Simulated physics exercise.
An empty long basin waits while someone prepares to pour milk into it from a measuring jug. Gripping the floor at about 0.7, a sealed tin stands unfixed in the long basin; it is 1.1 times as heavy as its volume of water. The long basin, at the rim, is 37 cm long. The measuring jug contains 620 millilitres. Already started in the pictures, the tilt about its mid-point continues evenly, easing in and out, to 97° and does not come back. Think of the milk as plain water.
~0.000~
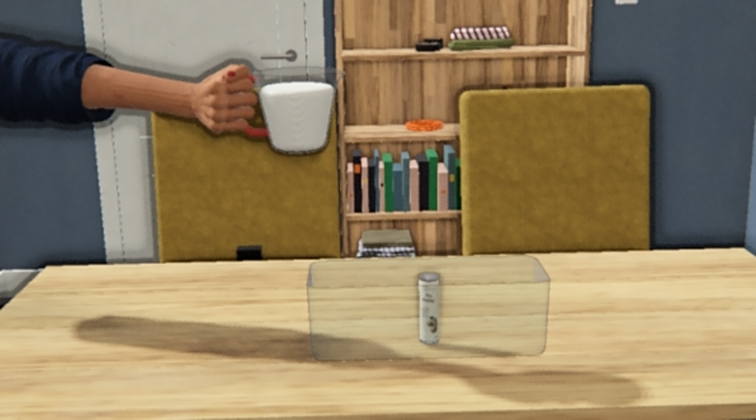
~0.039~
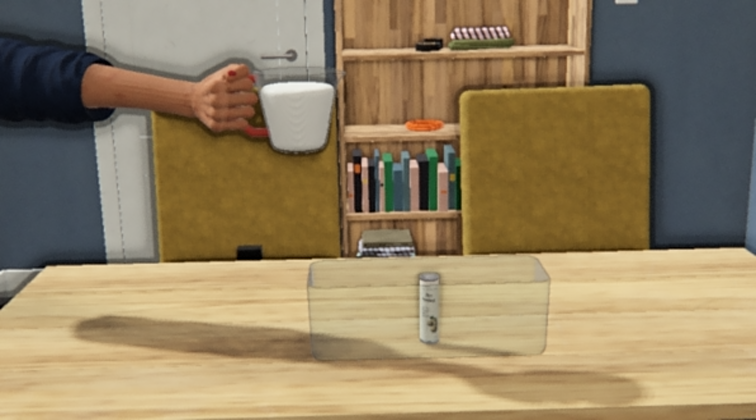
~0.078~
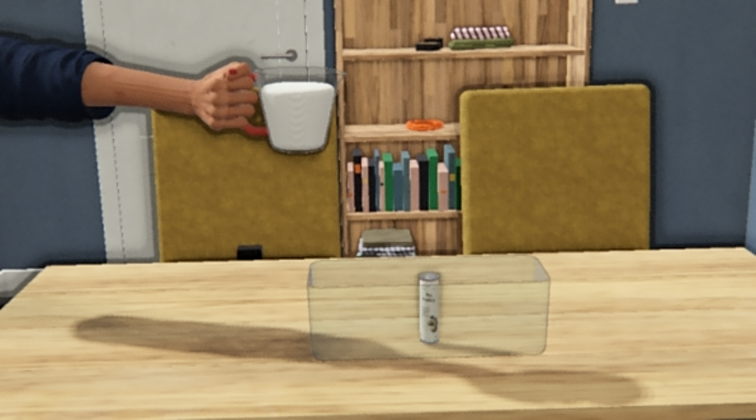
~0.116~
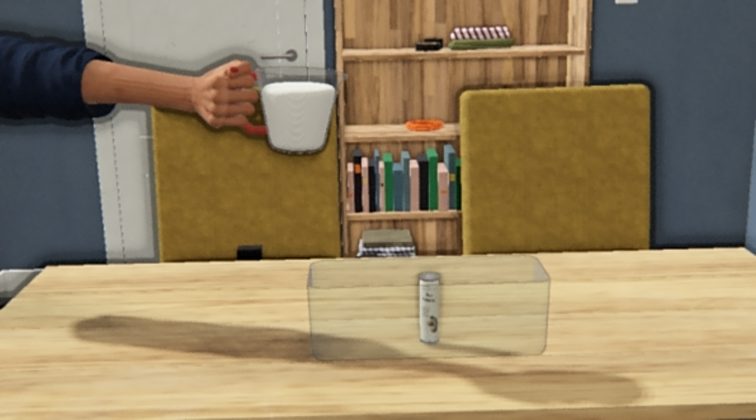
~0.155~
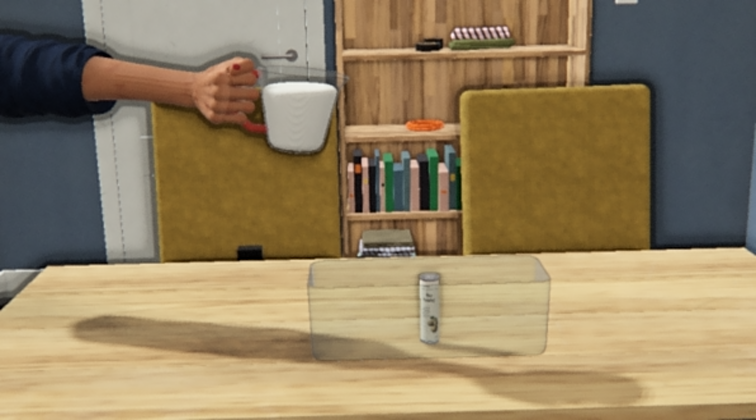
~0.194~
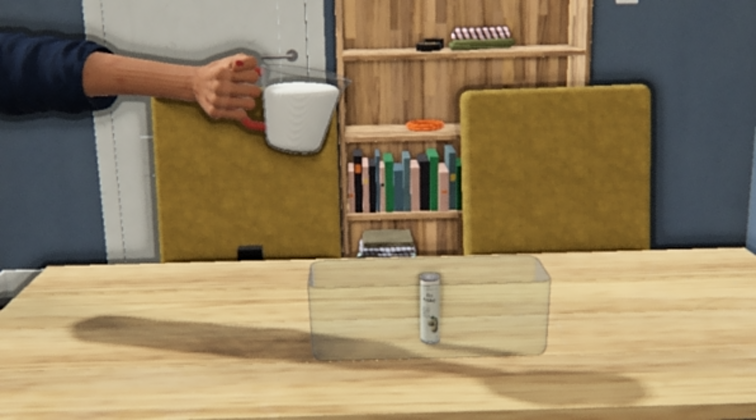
A hand held a clear jug of milk above a wooden table, keeping it upright at first, then slowly tilting it slightly to the right, while the clear basin and small tin below stayed still.
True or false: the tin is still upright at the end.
False.
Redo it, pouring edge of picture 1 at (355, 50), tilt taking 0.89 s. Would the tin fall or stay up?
Then the tin comes down.
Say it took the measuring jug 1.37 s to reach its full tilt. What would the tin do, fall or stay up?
The tin would overturn.
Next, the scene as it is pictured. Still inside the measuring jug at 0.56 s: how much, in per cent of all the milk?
Some 78 % of it is still there.
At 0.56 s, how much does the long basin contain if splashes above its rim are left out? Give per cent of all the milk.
The basin holds roughly 0 in a hundred parts at that moment.
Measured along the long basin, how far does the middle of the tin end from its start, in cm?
Around 10.5 cm.
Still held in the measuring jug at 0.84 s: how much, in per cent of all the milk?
Around 22 in a hundred.
After 0.56 s the tilt is 65° and 78 per cent is still to pour; the tin stands where it began.
After 0.84 s the tilt is 95° and 23 per cent is still to pour; the tin stands 3 cm from where it began.
After 1.12 s the tilt is 97° and 1 per cent is still to pour; the tin lies on its side.
After 1.43 s the tilt is 97° and 0 per cent is still to pour; the tin lies on its side.
In the end the tin lies on its side.
